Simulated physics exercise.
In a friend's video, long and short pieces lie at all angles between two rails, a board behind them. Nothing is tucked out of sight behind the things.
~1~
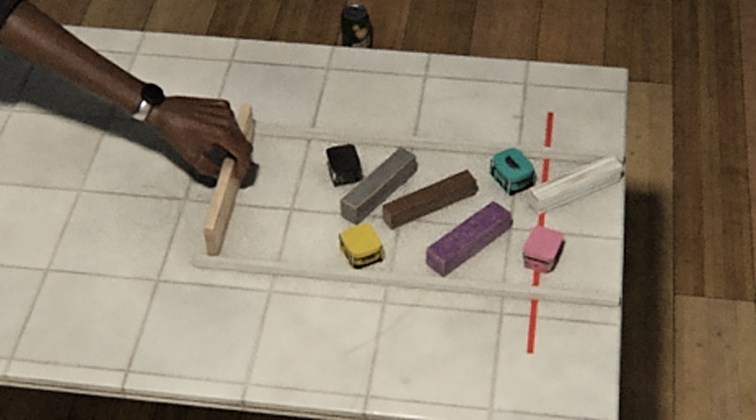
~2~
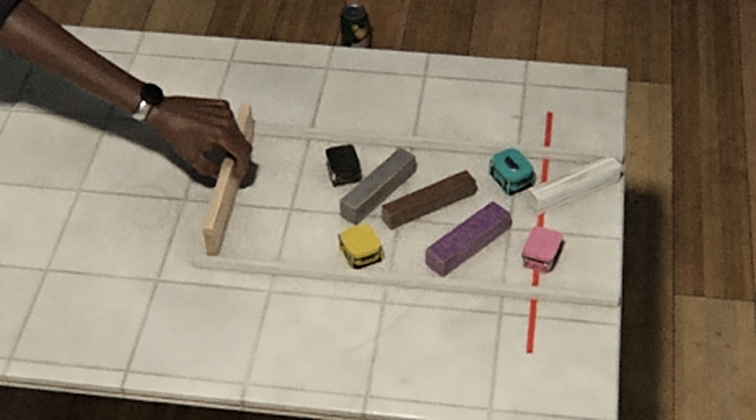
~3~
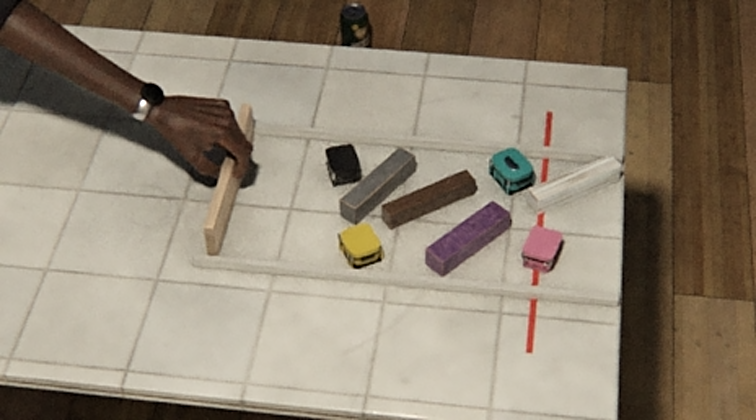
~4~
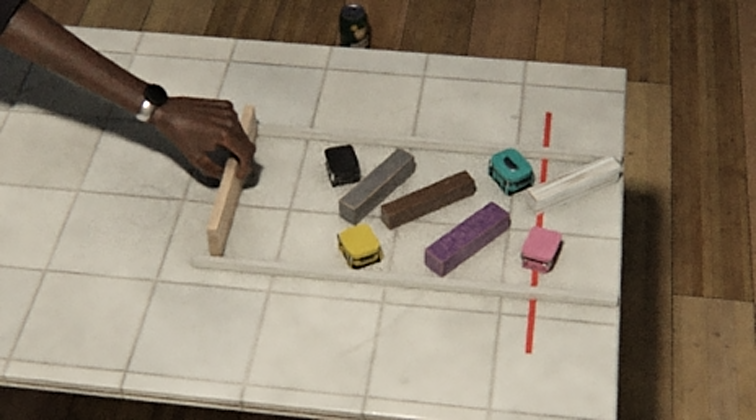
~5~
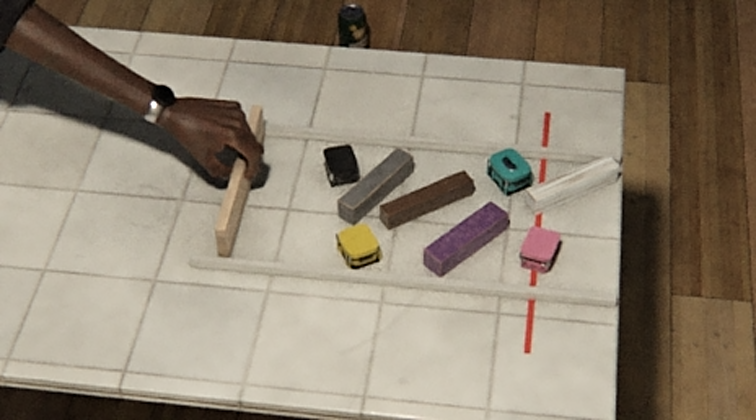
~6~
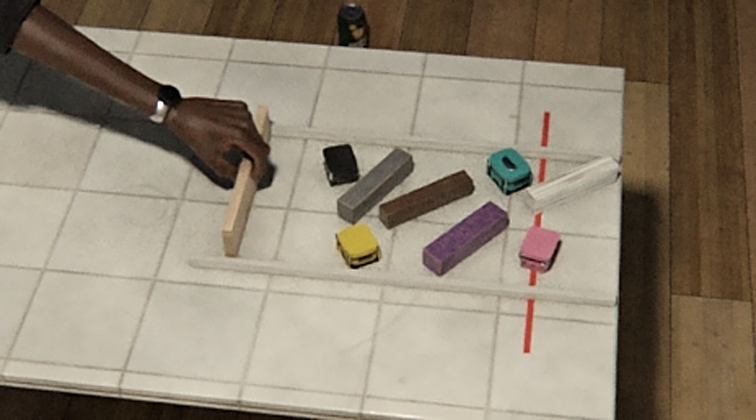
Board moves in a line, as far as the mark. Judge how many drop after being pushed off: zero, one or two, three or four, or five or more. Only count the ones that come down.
Number dropping: One or two.
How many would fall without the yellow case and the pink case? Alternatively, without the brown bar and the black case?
Taking the two tries in turn, it comes to 1 and 0.
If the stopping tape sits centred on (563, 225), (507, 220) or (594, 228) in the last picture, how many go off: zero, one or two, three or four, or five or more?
In order of the places: Three or four; none at all; at least five.
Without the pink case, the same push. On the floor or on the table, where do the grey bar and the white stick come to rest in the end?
Looking at each, the grey bar holds its spot and the white stick drops away.
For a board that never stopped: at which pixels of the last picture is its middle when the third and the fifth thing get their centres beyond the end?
At (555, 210) for the third, at (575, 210) for the fifth.
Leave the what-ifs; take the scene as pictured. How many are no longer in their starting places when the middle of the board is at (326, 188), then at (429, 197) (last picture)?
So far 1, and 6 at the second.
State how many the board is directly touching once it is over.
In total, 3.
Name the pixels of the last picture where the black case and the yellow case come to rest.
The black case at (555, 185), the yellow case at (549, 273).
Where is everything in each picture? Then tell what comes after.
White stick (575, 184); pink case (543, 250); turquoise case (513, 172); board (230, 179); tape (541, 223), in the first frame.
Pink case (542, 250); board (230, 179), in the second frame.
Turquoise case (512, 171); purple bar (468, 238), in the third frame.
White stick (574, 185); yellow case (360, 248), in the fourth frame.
Pink case (540, 250); black case (341, 166), in the fifth frame.
White stick (572, 185); pink case (539, 250); turquoise case (509, 172); board (248, 181); tape (538, 222), in the sixth frame.
Soon after, none off yet; white stick at rest near (572, 185); pink case at rest near (539, 250); turquoise case at rest near (509, 172).
Then, none off yet; white stick at rest near (573, 185); pink case at rest near (539, 250); turquoise case moved a little near (527, 167).
At rest, the number that fall off is one or two; fallen, pink case and white stick.
